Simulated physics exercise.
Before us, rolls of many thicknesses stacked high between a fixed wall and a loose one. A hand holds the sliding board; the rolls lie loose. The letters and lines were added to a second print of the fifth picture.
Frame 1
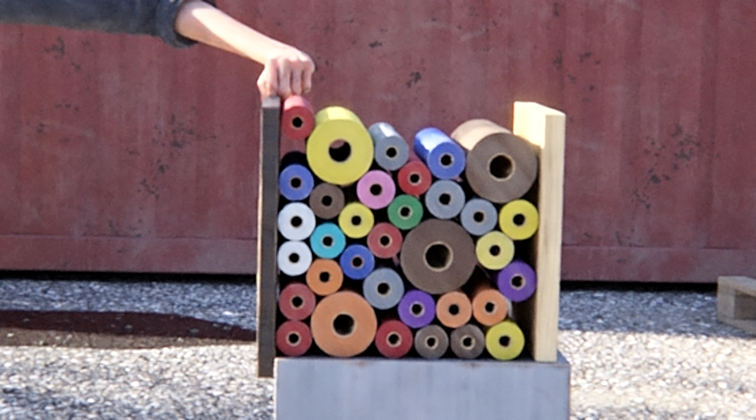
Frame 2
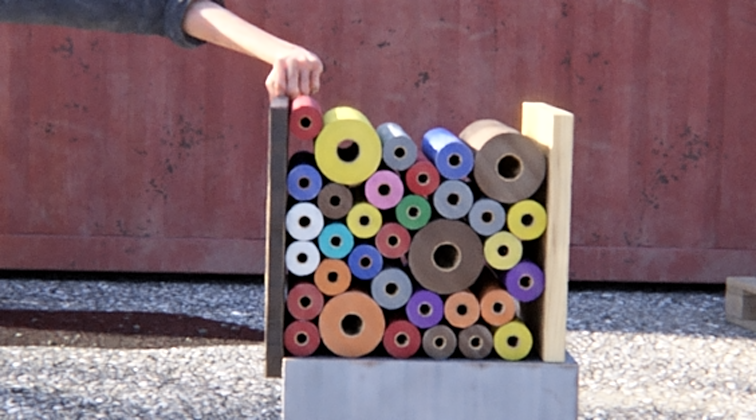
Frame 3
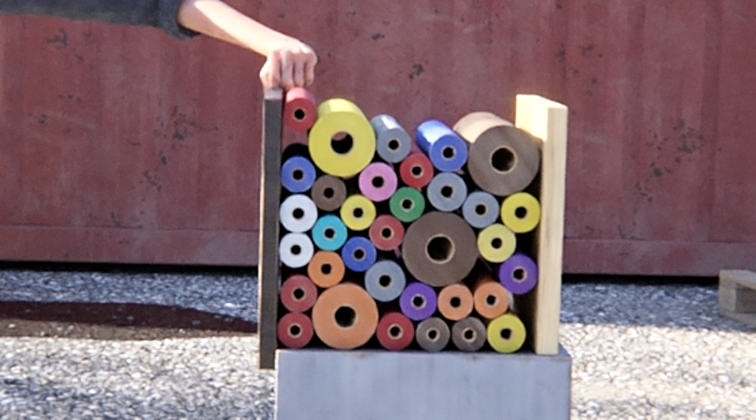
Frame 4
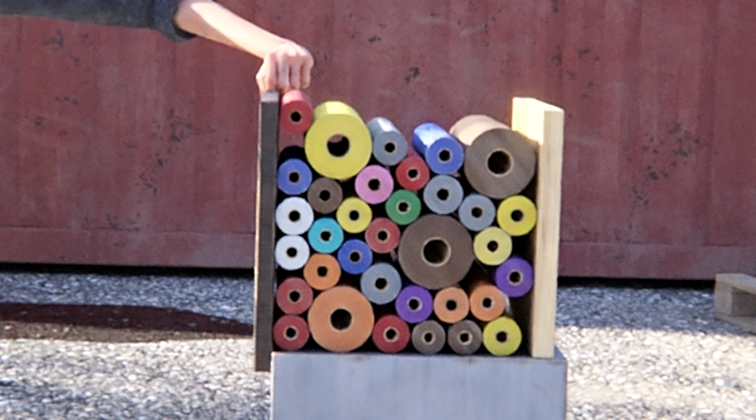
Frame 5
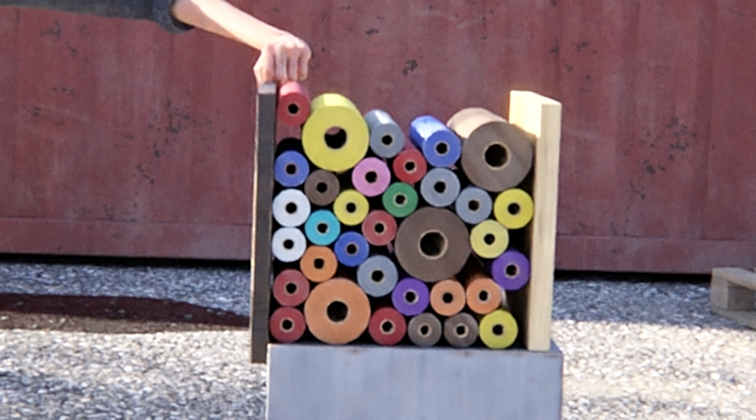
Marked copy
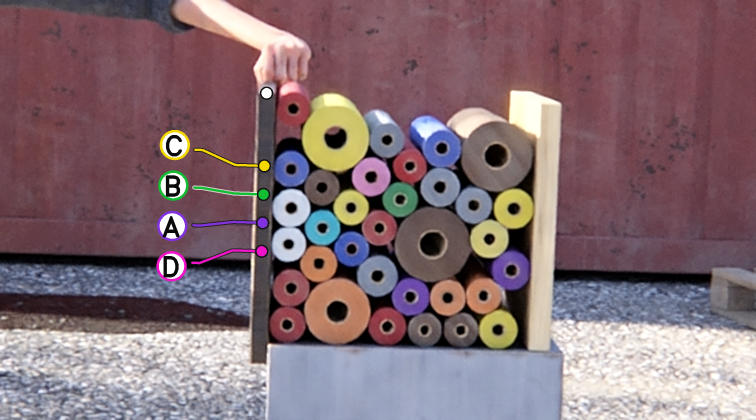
A hand rests on the dark side board beside stacked colourful rolls, and nothing clearly moves.
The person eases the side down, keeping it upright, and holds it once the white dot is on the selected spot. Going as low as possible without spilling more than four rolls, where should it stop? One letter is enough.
It can be let down to A.
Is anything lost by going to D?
Yes, at D.
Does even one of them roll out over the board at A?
Yes.
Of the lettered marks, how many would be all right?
Three of them.
On the marked copy, A at (263, 223); B at (264, 194); C at (264, 166); D at (262, 251); the white dot at (267, 93).
Taking A. A third of the way, top of the board (274, 153).
Two thirds of the way, top of the board (271, 221).
When it is over, top of the board (271, 222), two out over the board.
As for the rest, B one out over the board; C none out over the board; D five out over the board.
